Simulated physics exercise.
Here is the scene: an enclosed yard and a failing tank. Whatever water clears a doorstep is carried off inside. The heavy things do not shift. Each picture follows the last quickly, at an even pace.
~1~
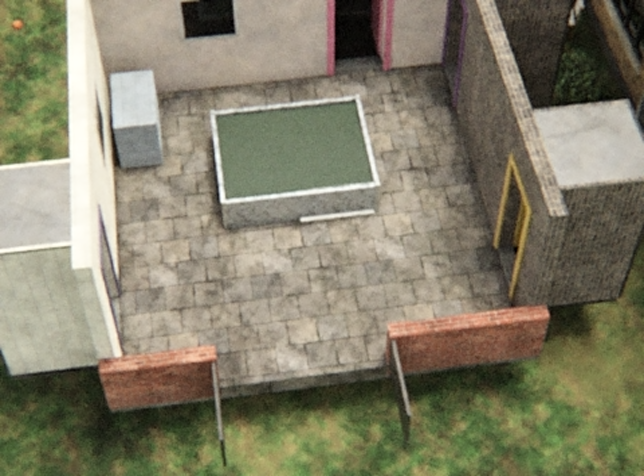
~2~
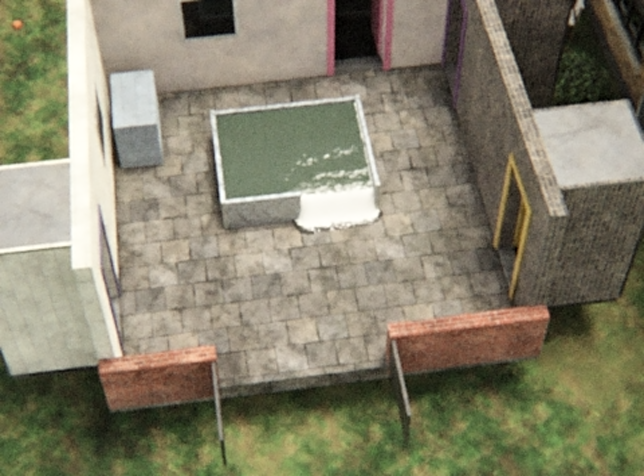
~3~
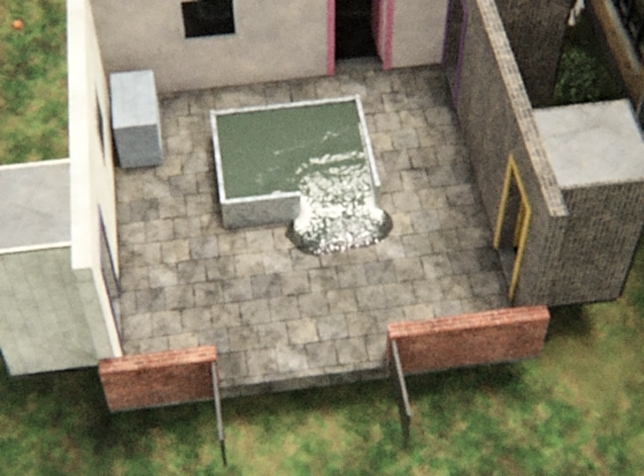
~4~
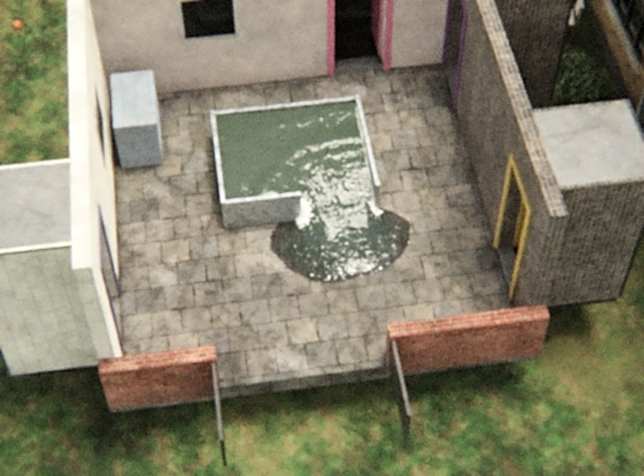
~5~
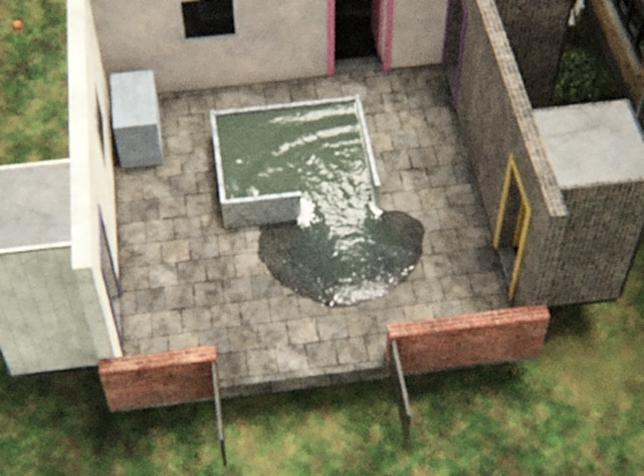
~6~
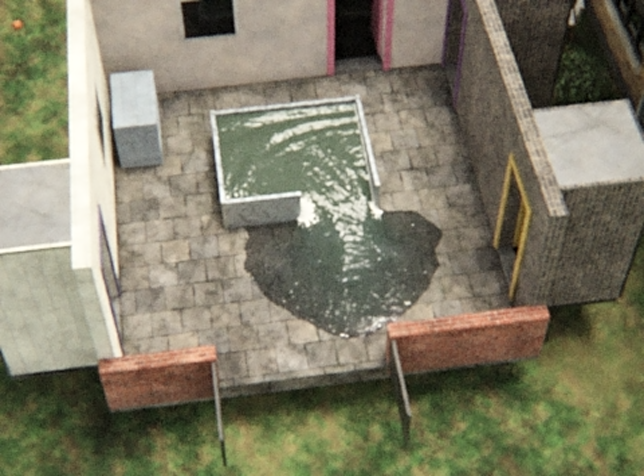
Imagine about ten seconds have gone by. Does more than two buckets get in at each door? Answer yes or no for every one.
Purple door: No, pink door: No, yellow door: Yes, blue door: No.
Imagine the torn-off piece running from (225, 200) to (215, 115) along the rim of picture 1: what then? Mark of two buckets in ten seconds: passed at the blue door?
At the blue door, the flow beats the threshold.
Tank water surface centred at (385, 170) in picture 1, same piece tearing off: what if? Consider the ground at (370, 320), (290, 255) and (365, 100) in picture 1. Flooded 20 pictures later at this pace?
Going through them in turn: Waterlogged, waterlogged and still bare.
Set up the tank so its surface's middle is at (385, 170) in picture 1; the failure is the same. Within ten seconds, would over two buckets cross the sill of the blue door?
As far as I can tell, blue gets swamped.
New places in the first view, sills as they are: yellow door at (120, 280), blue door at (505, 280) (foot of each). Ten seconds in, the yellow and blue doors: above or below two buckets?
Well, the yellow one stays within bounds, and as for the blue one, it runs over.
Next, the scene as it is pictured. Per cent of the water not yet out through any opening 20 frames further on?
Near 80 in a hundred.
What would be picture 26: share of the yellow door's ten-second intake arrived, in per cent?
That share would be near 40 %.
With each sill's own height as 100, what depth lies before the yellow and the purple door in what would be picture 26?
Depth ratios, approx.: 200 and 0 percent.
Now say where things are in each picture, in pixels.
The water tank at (293, 151) is whole and still, in the first picture.
The front is at (300, 224), out from the gap at (338, 204), in the second picture.
The front is at (312, 250), out from the gap at (338, 206), in the third picture.
Water pours out at (338, 206) and has run to (324, 276), in the fourth picture.
The front is at (332, 301), out from the gap at (338, 207), in the fifth picture.
The front is at a hidden place, out from the gap at (338, 206), in the sixth picture.
A moment on, water covers 30 % of the floor; the purple door not reached, the pink door not reached, the yellow door not reached, the blue door not reached.
Next, water covers 30 % of the floor; the purple door not reached, the pink door not reached, the yellow door under two buckets in, the blue door not reached.
Then, water covers 35 % of the floor; the purple door not reached, the pink door not reached, the yellow door over two buckets in, the blue door not reached.
Later, water covers 55 % of the floor; the purple door wet at the sill, nothing in, the pink door wet at the sill, nothing in, the yellow door over two buckets in, the blue door wet at the sill, nothing in.
In the end, water covers 70 % of the floor; the purple door wet at the sill, nothing in, the pink door wet at the sill, nothing in, the yellow door far over two buckets in, the blue door wet at the sill, nothing in.
